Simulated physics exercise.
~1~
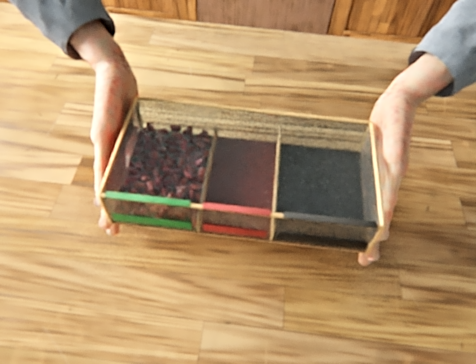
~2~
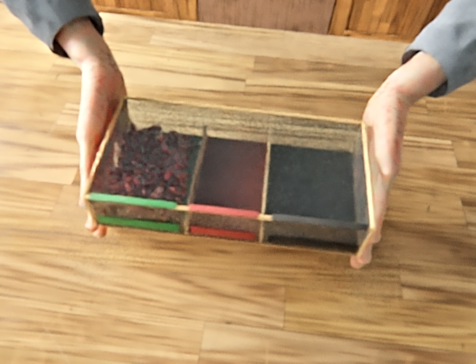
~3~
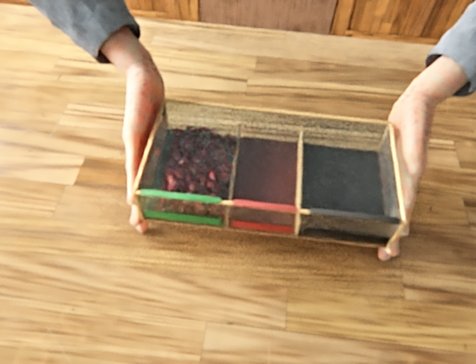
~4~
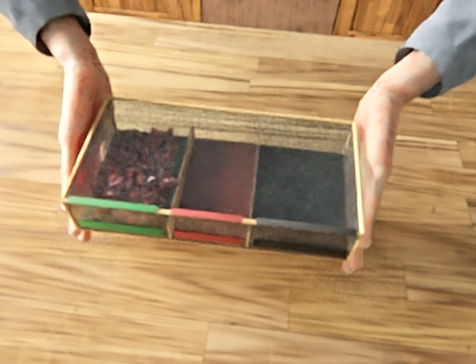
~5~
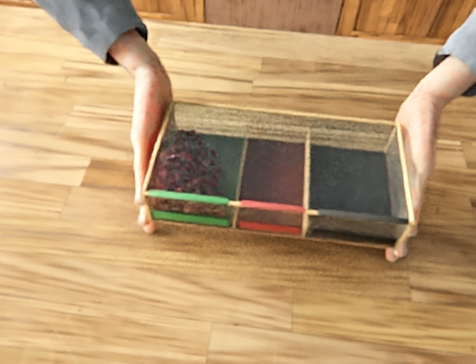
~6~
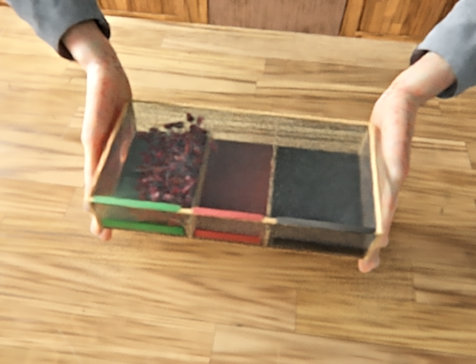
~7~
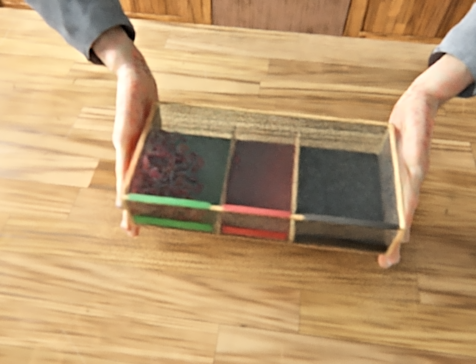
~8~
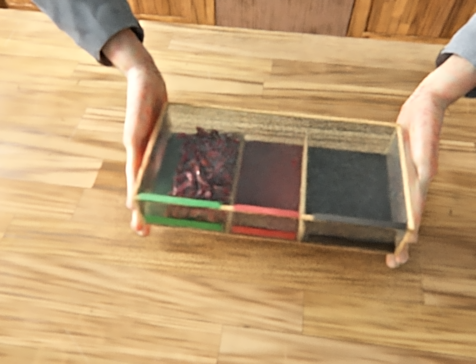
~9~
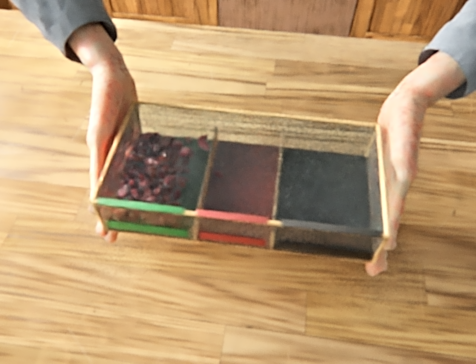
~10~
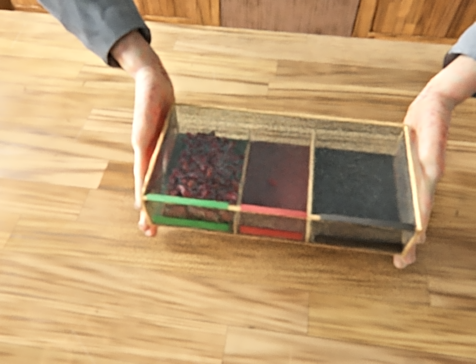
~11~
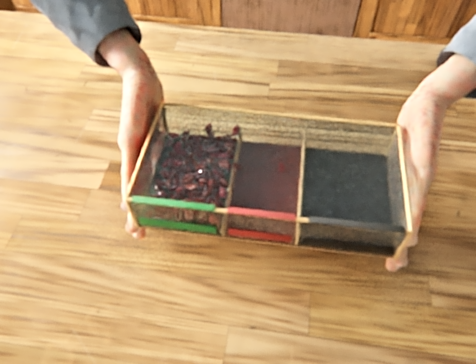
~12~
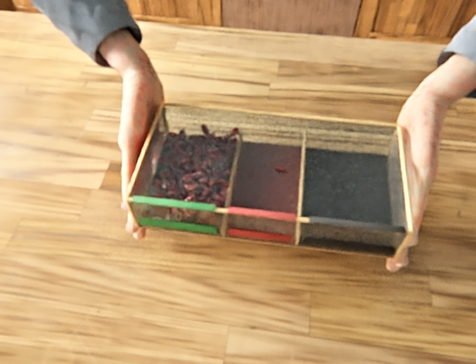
The footage shows two hands holding a clear-lidded, three-part box above a wooden surface and shaking it left and right, so the dark red beans shift and tumble in the green-marked left compartment. The box finally comes to rest with the beans still gathered there.
